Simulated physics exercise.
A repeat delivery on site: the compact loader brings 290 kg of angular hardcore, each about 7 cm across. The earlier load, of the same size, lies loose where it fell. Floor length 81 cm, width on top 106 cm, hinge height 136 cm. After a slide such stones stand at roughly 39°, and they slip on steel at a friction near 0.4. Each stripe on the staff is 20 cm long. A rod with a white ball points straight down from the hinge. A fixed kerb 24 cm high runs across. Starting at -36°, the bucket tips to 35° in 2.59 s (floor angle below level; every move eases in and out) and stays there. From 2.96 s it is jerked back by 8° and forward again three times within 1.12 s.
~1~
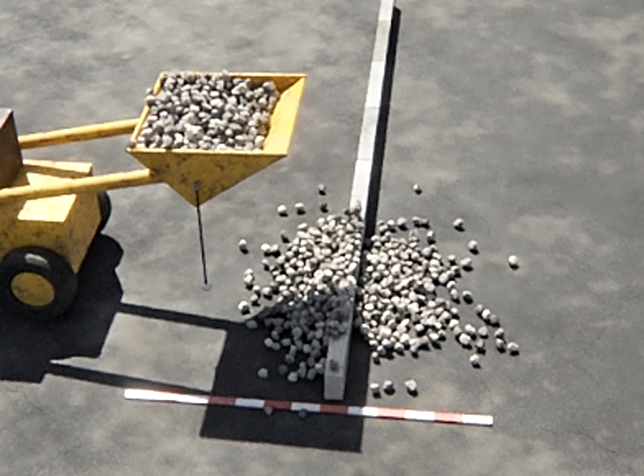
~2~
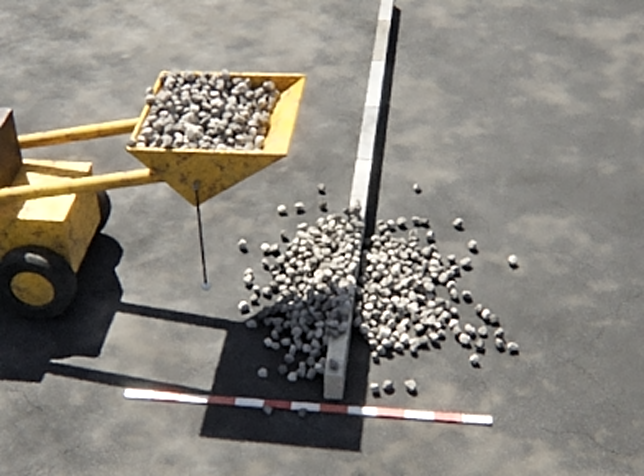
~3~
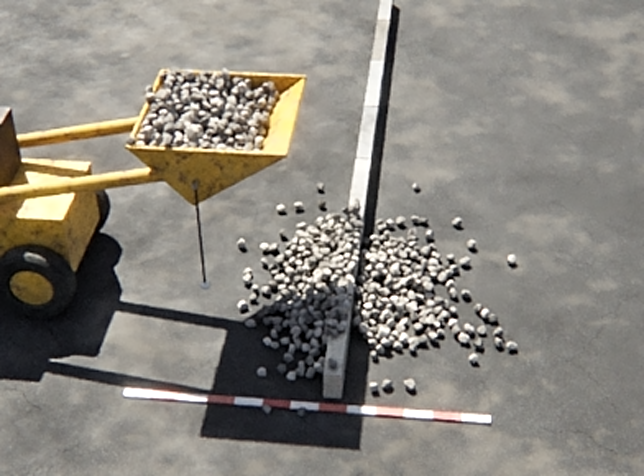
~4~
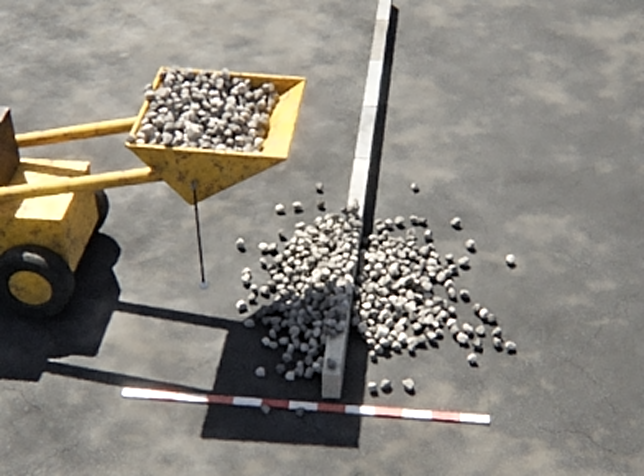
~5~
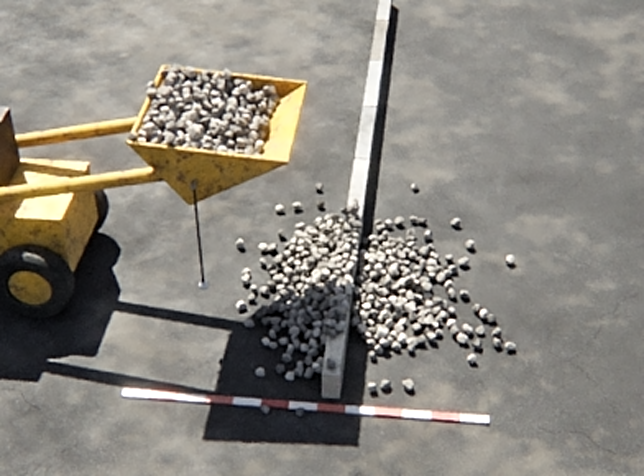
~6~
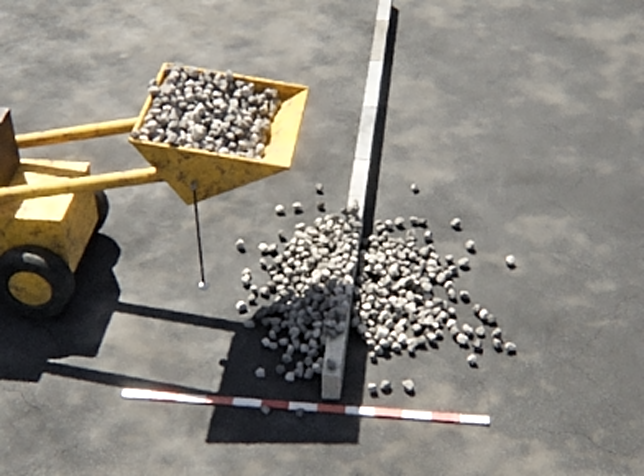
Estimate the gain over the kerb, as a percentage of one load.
Close to 26 parts in a hundred.
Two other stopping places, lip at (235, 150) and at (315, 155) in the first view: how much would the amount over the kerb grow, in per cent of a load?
First some 0, then 70 per cent.
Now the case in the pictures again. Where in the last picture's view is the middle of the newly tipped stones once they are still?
Near (318, 273).
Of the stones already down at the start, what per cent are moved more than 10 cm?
About 5 per cent.
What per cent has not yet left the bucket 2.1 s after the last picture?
About 30 per cent.
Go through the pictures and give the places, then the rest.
The bucket is at -36°, its lip at (286, 155); the top of the load is at (182, 83). The earlier load is highest near (349, 249), 33 cm above ground level, 62 % on this side of the kerb, 38 % over the kerb, in the first picture.
The bucket is at -36°, its lip at (286, 155); the top of the load is at (182, 82), in the second picture.
The bucket is at -34°, its lip at (286, 156); the top of the load is at (175, 82), in the third picture.
The bucket is at -32°, its lip at (286, 159); the top of the load is at (167, 82), in the fourth picture.
The bucket is at -30°, its lip at (288, 163); the top of the load is at (166, 83), in the fifth picture.
Lip at (290, 168), floor tilted -26°, highest stones at (169, 81), in the sixth picture.
Then, 1.3 s after the last picture the floor is at 24°; in per cent of one load, 100 in the bucket, 63 on this side of the kerb, 38 over the kerb; the foremost stones are at (494, 319).
Then, 2.1 s after the last picture the floor is at 35°; in per cent of one load, 31 in the bucket, 128 on this side of the kerb, 42 over the kerb; the foremost stones are at (494, 319).
Then, 3.9 s after the last picture the floor is at 35°; in per cent of one load, 0 in the bucket, 136 on this side of the kerb, 64 over the kerb; the foremost stones are at (494, 319).
Then, 6.5 s after the last picture the floor is at 35°; in per cent of one load, 0 in the bucket, 136 on this side of the kerb, 64 over the kerb; the foremost stones are at (494, 319). Net gain over the kerb, 26.
